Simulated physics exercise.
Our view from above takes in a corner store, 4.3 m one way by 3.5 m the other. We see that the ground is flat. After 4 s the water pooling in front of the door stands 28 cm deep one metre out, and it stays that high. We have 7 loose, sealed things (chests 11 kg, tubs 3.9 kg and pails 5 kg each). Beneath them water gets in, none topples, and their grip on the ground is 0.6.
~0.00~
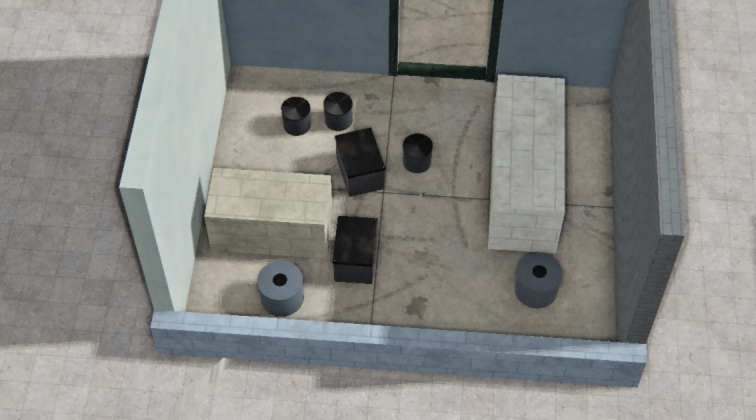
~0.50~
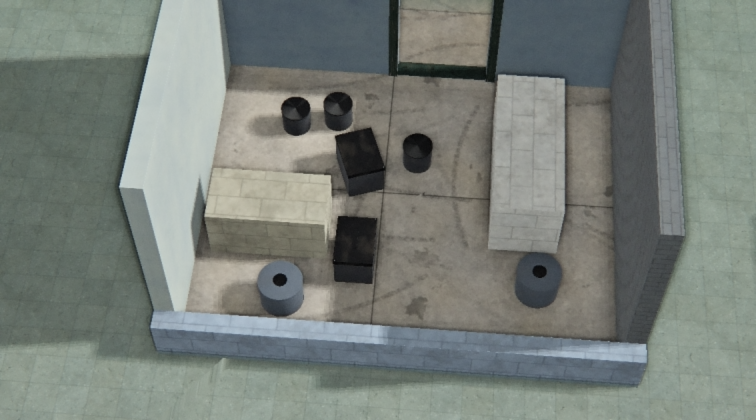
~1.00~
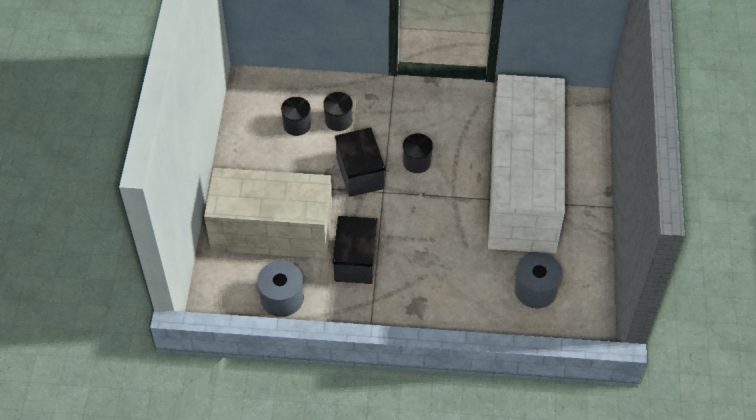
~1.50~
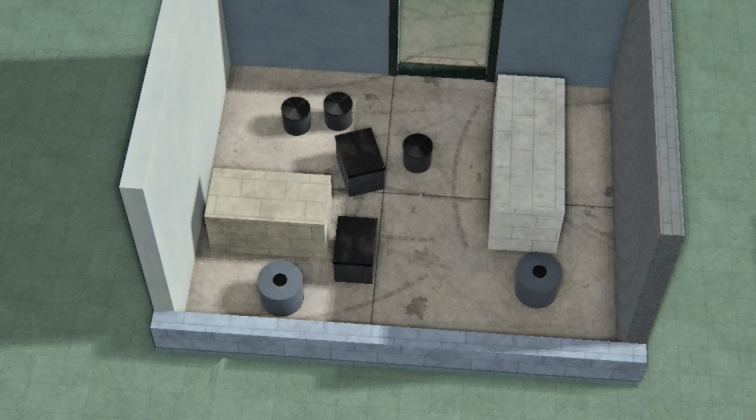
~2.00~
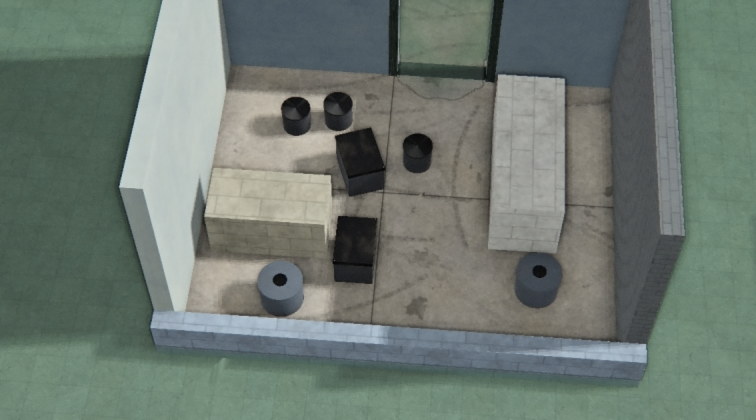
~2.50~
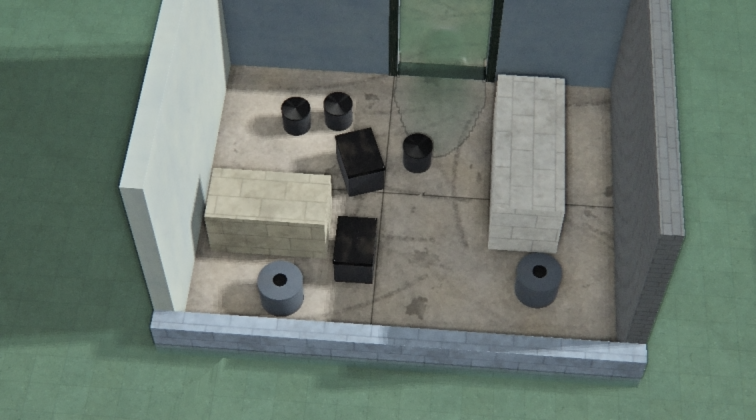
In a walled corner store seen from above, dark boxes and round containers stand on a bare floor between pale blocks, and the paving outside turns from grey to green as water covers it. The green tint then shows in the doorway and spreads slightly inside, while none of the objects move.
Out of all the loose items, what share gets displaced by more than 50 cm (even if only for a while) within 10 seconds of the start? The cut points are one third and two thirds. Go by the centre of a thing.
I bet the count comes out medium.
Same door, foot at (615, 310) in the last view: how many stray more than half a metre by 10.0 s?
The answer would then be 5.
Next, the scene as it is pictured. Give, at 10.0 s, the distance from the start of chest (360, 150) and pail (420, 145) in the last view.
Respectively 120 and 200 cm.
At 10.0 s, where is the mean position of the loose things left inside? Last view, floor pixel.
Around (331, 217).
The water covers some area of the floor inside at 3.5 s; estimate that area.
Around 3.0 m2 of it.
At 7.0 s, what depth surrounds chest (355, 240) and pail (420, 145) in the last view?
First roughly 6 cm, second roughly 17 cm.
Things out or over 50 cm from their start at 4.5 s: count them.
I make it 1.
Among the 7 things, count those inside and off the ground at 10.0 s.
Count at that moment: 7.
After 3.5 s 0 of 7 are over 50 cm from their spots; 0 afloat.
After 4.5 s 1 of 7 are over 50 cm from their spots; 0 afloat.
After 7.0 s 4 of 7 are over 50 cm from their spots; 3 afloat.
After 10.0 s 4 of 7 are over 50 cm from their spots, and 4 have been at some point; 7 afloat.
